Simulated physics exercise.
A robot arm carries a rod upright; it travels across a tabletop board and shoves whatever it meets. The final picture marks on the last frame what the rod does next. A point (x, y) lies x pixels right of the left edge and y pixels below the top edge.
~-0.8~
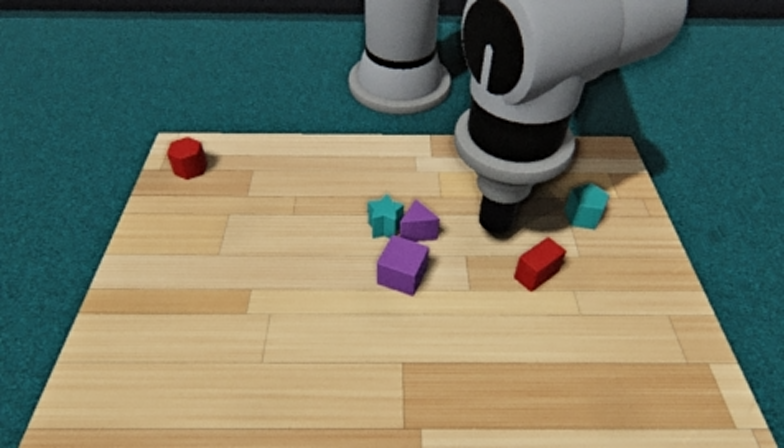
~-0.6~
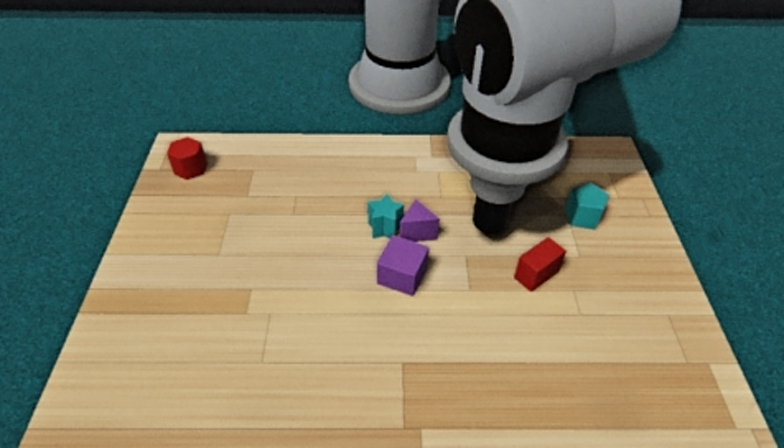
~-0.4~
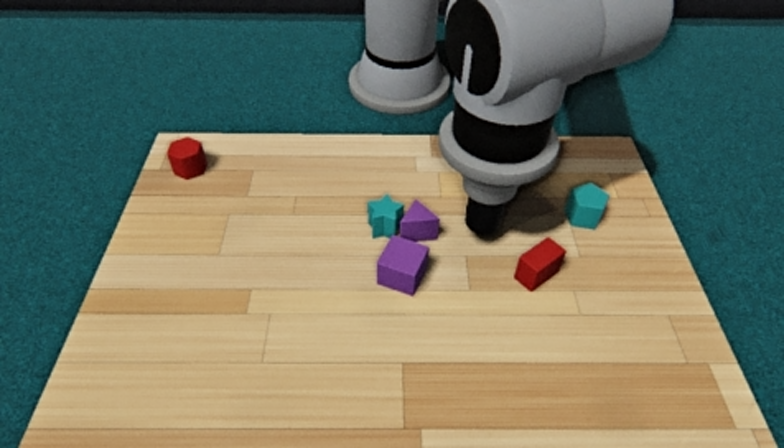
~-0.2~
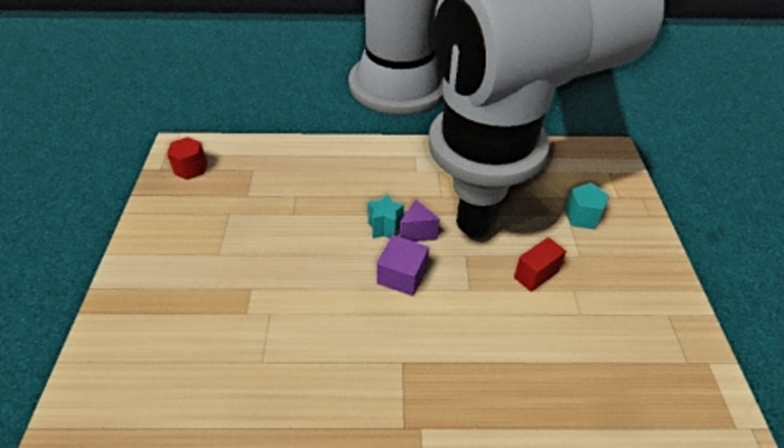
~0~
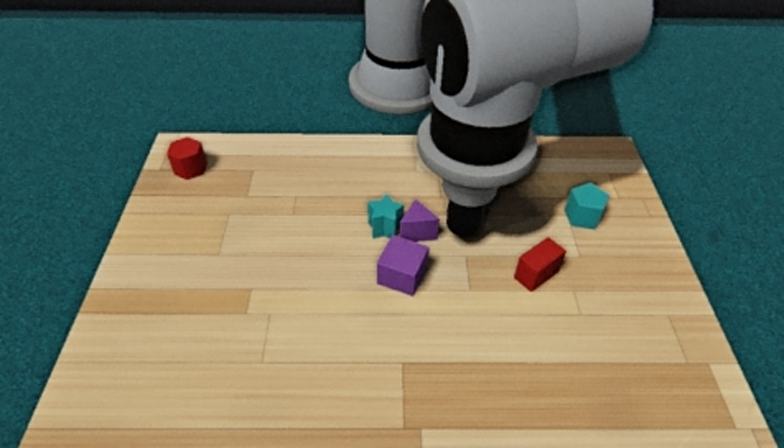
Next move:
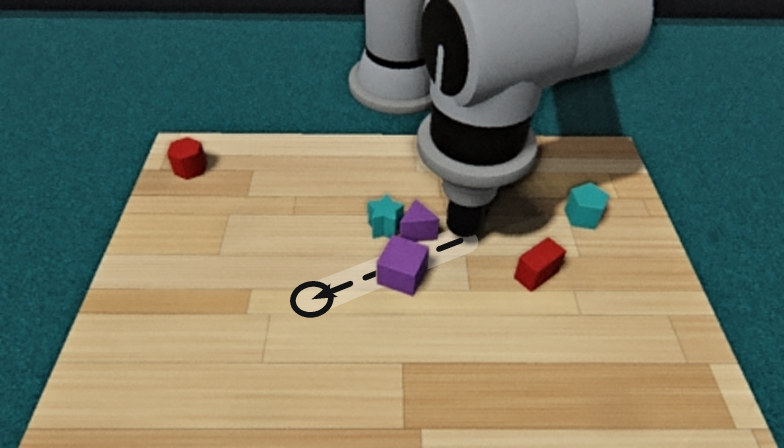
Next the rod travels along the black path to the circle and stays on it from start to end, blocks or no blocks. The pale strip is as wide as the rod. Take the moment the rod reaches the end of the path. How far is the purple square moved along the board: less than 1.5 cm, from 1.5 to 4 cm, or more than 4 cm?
Band: Over 4 cm.
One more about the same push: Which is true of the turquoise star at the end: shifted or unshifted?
The block in question is displaced by the end.
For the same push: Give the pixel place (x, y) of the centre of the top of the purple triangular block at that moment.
The spot you're after is about (373, 226) in the image.
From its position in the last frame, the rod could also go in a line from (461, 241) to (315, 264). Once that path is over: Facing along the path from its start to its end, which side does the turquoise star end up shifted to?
The turquoise star goes right.
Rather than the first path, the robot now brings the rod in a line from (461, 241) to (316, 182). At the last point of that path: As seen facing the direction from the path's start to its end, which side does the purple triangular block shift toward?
The shift goes left.
Drawn move, from (461, 241) directly to (312, 299).
The first path, step by step. One third of the way, rod (414, 243); turquoise star (371, 201), turned 45° clockwise; purple square (390, 262); purple triangular block (387, 218), turned 45° clockwise.
Two thirds of the way, rod (364, 263); turquoise star (370, 199), turned 55° clockwise; purple square (350, 289), turned 20° anticlockwise; purple triangular block (373, 226), turned 100° clockwise.
At the end, rod (310, 284); turquoise star (370, 199), turned 55° clockwise; purple square (336, 305), turned 50° anticlockwise; purple triangular block (373, 226), turned 100° clockwise; red rectangle still.
